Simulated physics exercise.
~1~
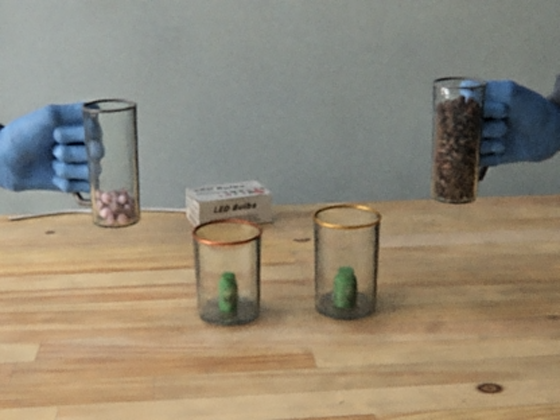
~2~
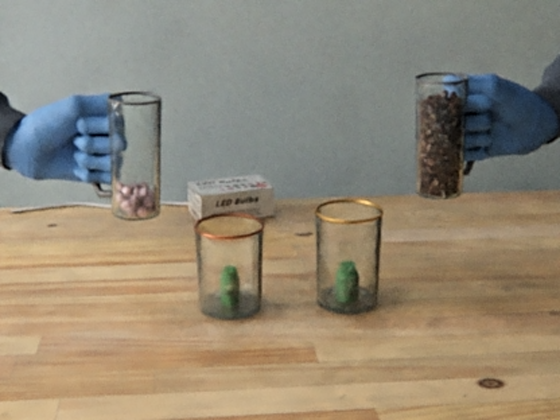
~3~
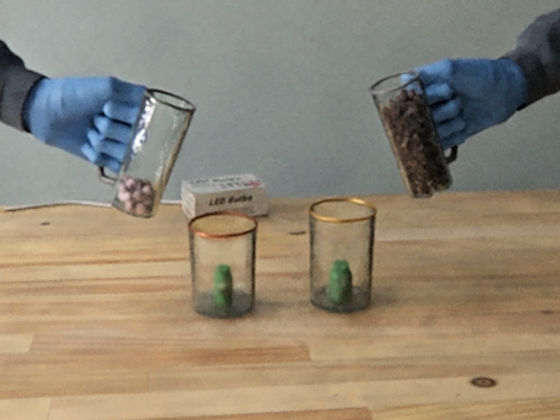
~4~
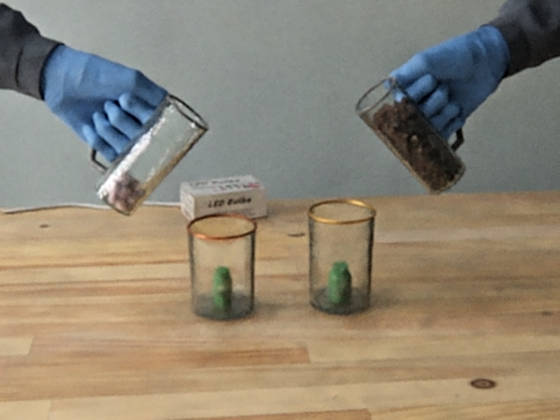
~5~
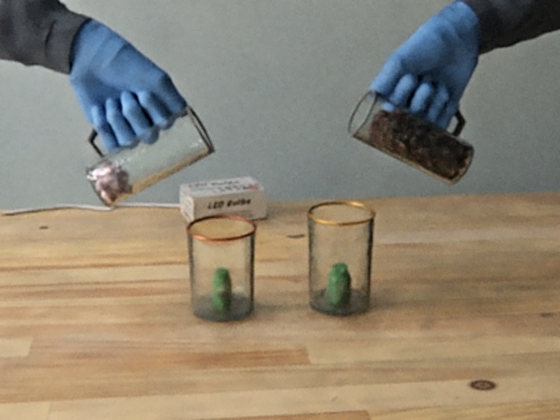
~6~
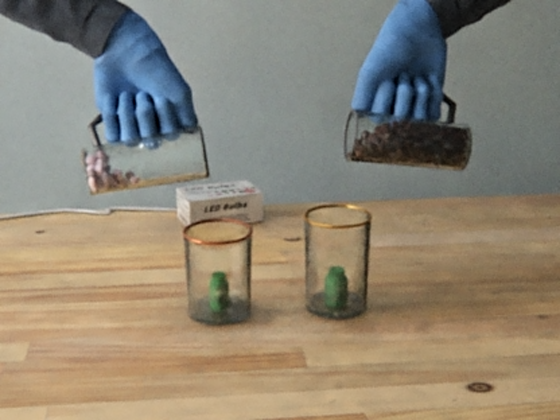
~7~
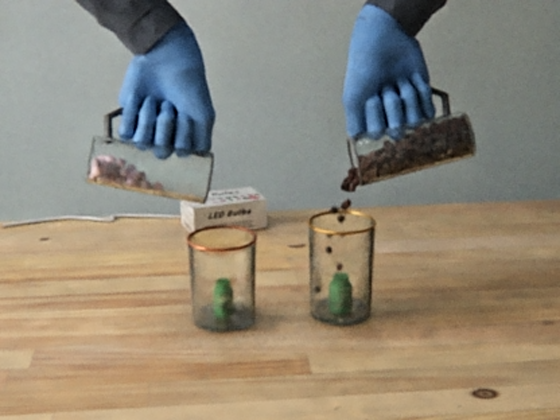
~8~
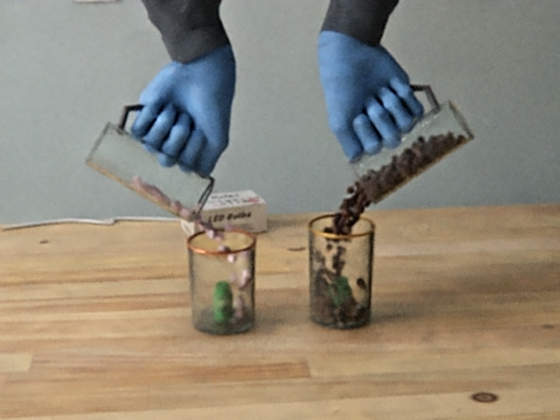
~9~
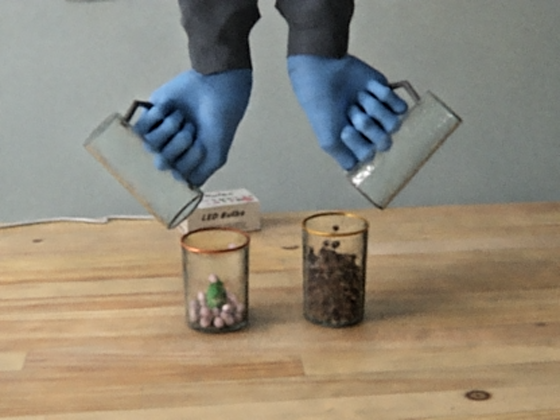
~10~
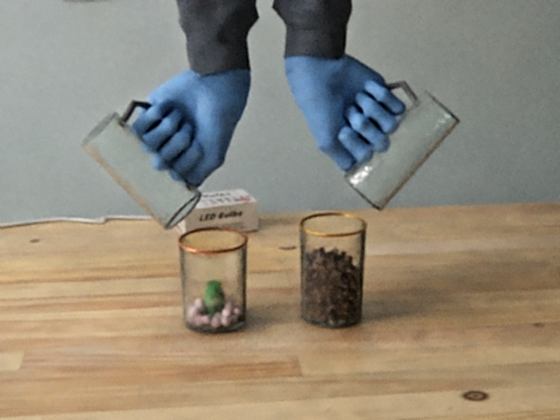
On a wooden table, gloved hands tipping two cups into glasses, pale beads leaving one green object showing, dark pieces burying the other.
